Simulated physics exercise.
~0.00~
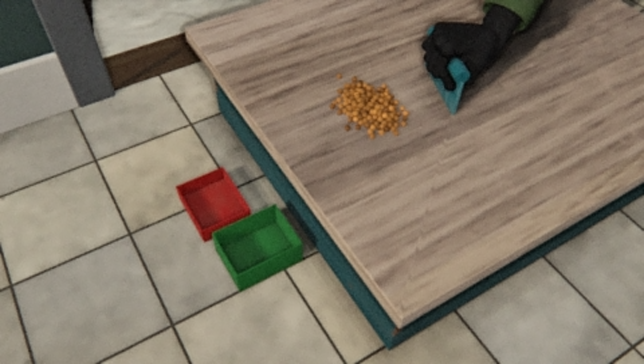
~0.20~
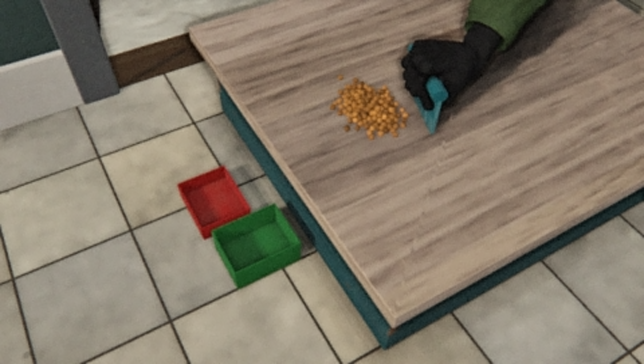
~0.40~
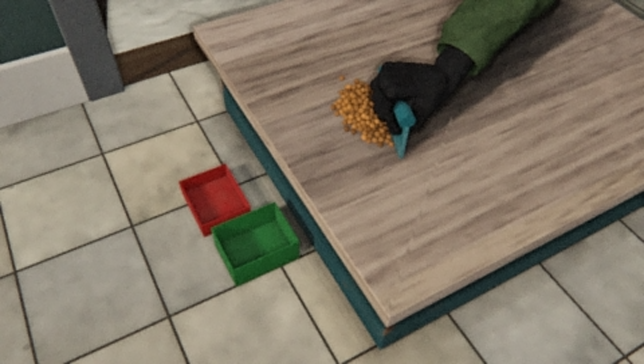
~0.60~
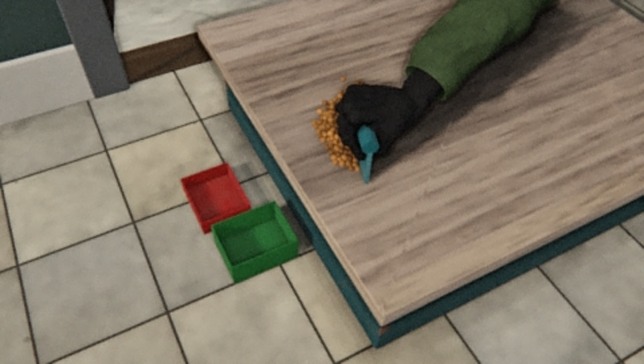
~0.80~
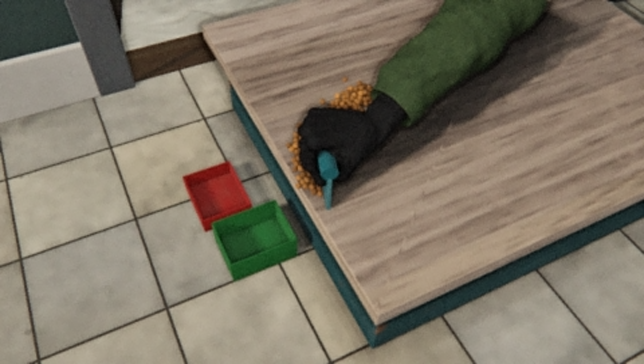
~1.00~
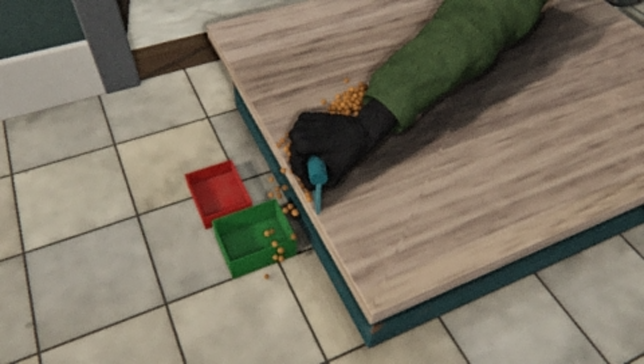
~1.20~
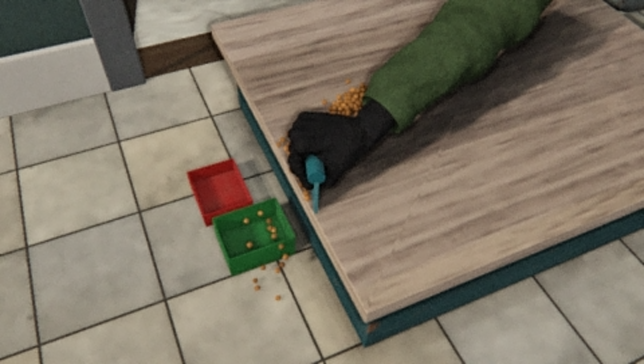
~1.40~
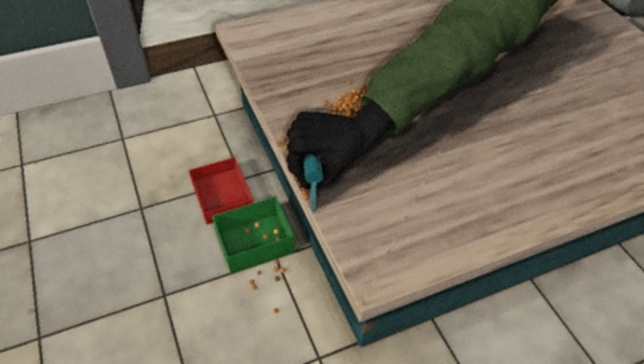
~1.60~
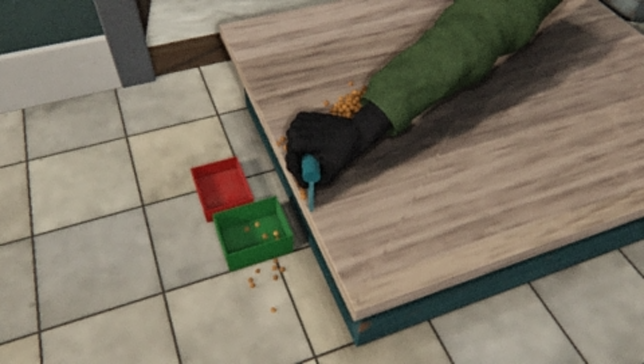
On a wooden platform, a gloved hand scrapes chickpeas leftward, spilling a few into and beside a green tin.
